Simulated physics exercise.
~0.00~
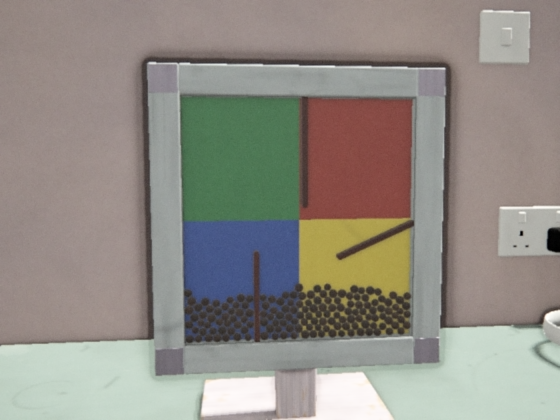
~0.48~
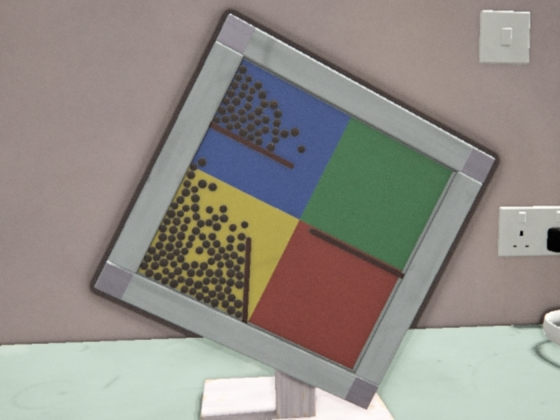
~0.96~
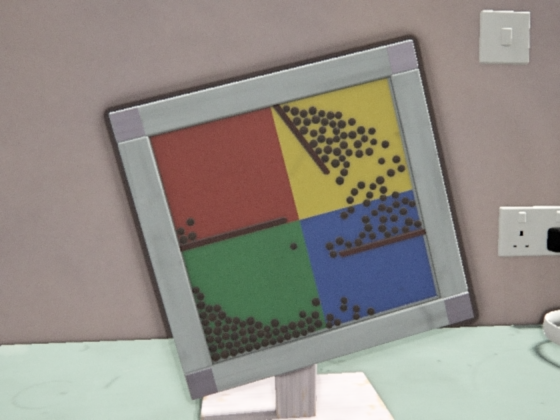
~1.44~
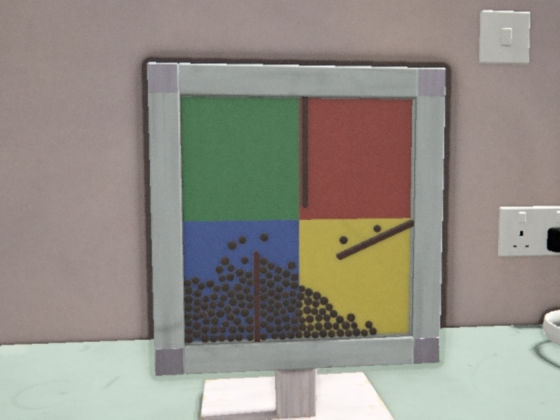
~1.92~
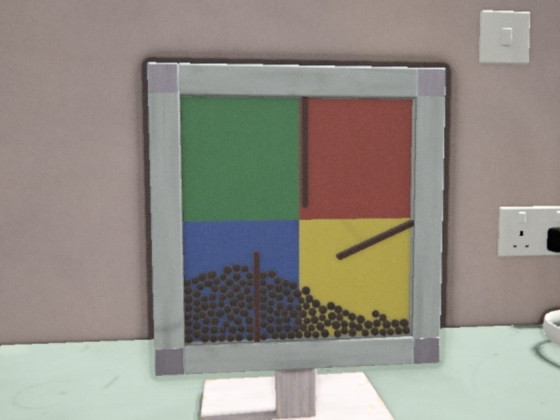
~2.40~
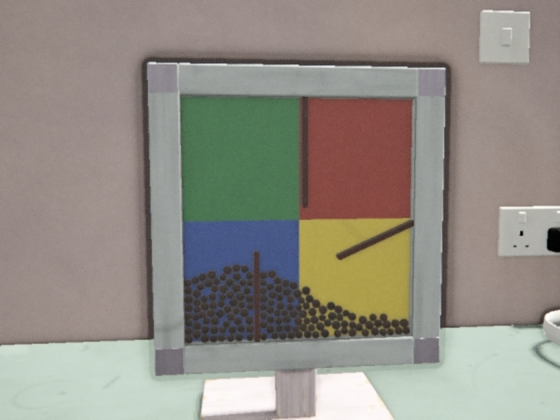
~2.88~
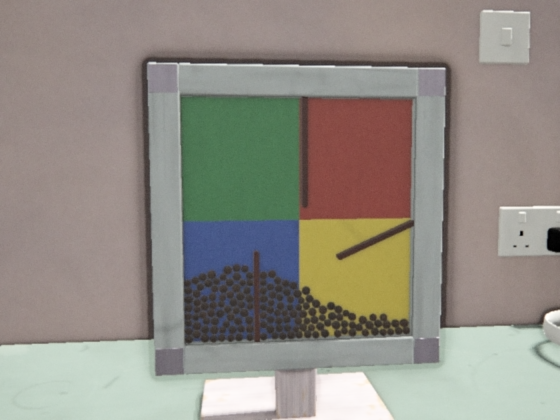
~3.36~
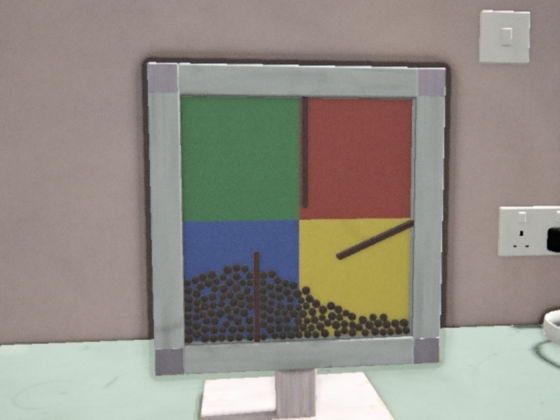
On a pale green tabletop against a plain wall, a square framed box with four coloured quarters turned right around, sending its small dark beads tumbling between sections, then stopped upright with most beads heaped in the blue quarter and the rest in yellow.
